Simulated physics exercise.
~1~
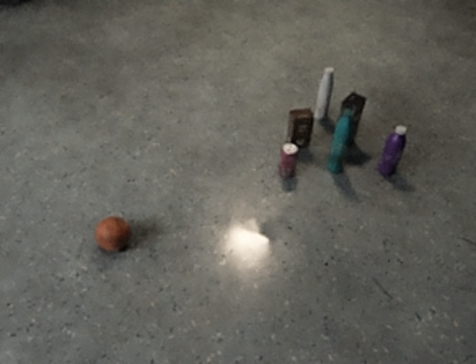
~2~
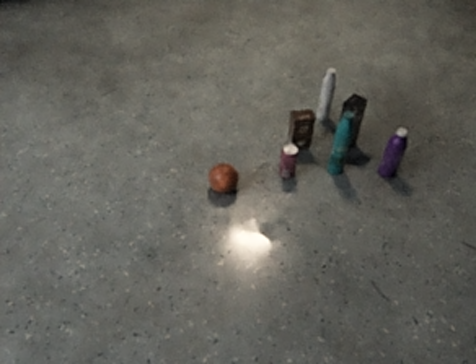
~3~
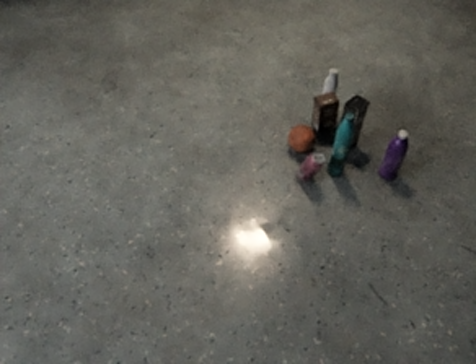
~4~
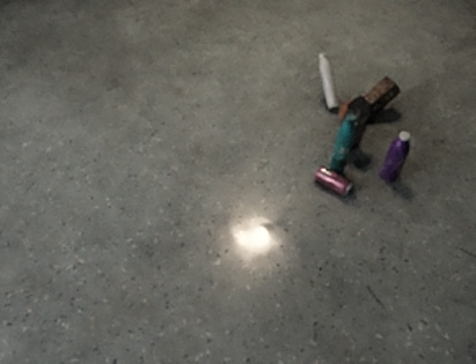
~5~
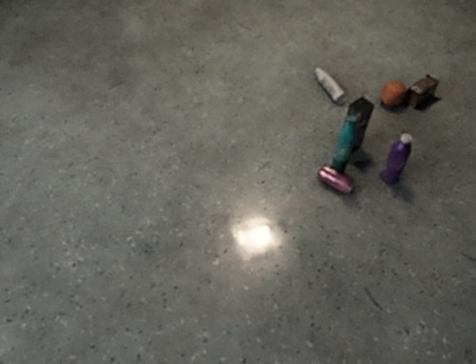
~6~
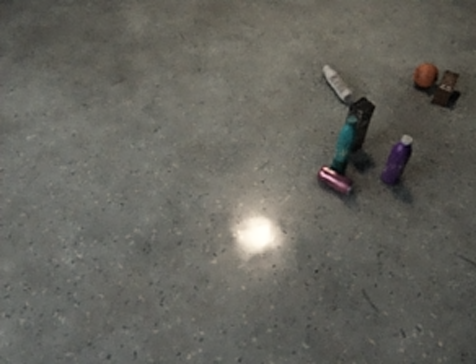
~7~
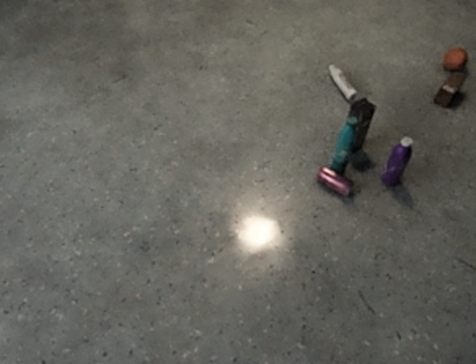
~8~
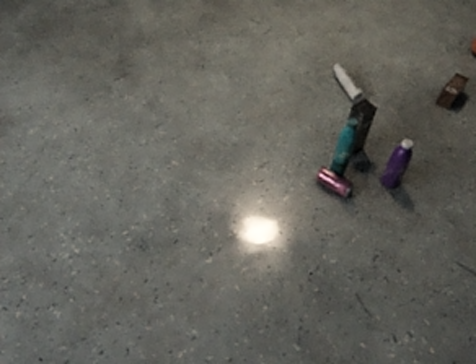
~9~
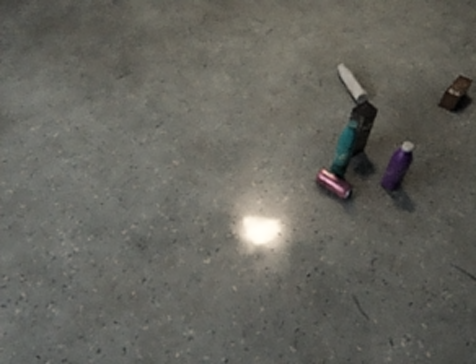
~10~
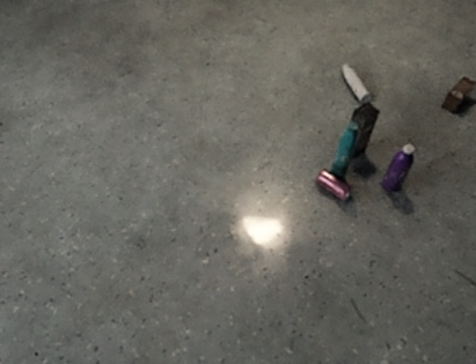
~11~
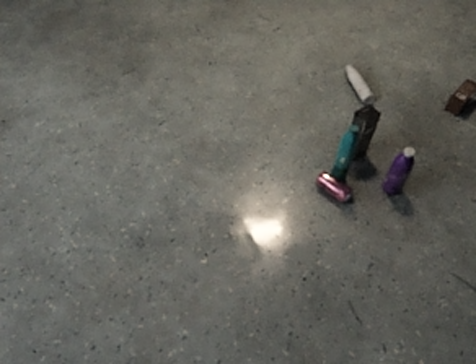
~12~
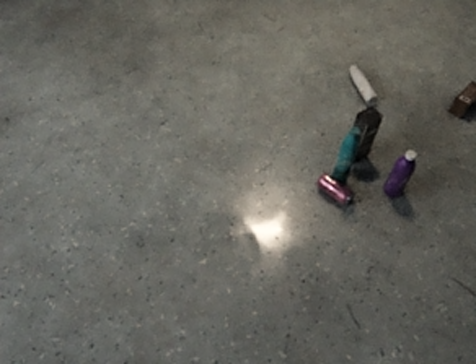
In the video, an orange ball rolls right across a gray floor into a group of bottles, cartons and a can, knocking over the white bottle, pink can and brown carton before leaving view, while the turquoise bottle, purple bottle and black carton stay standing.
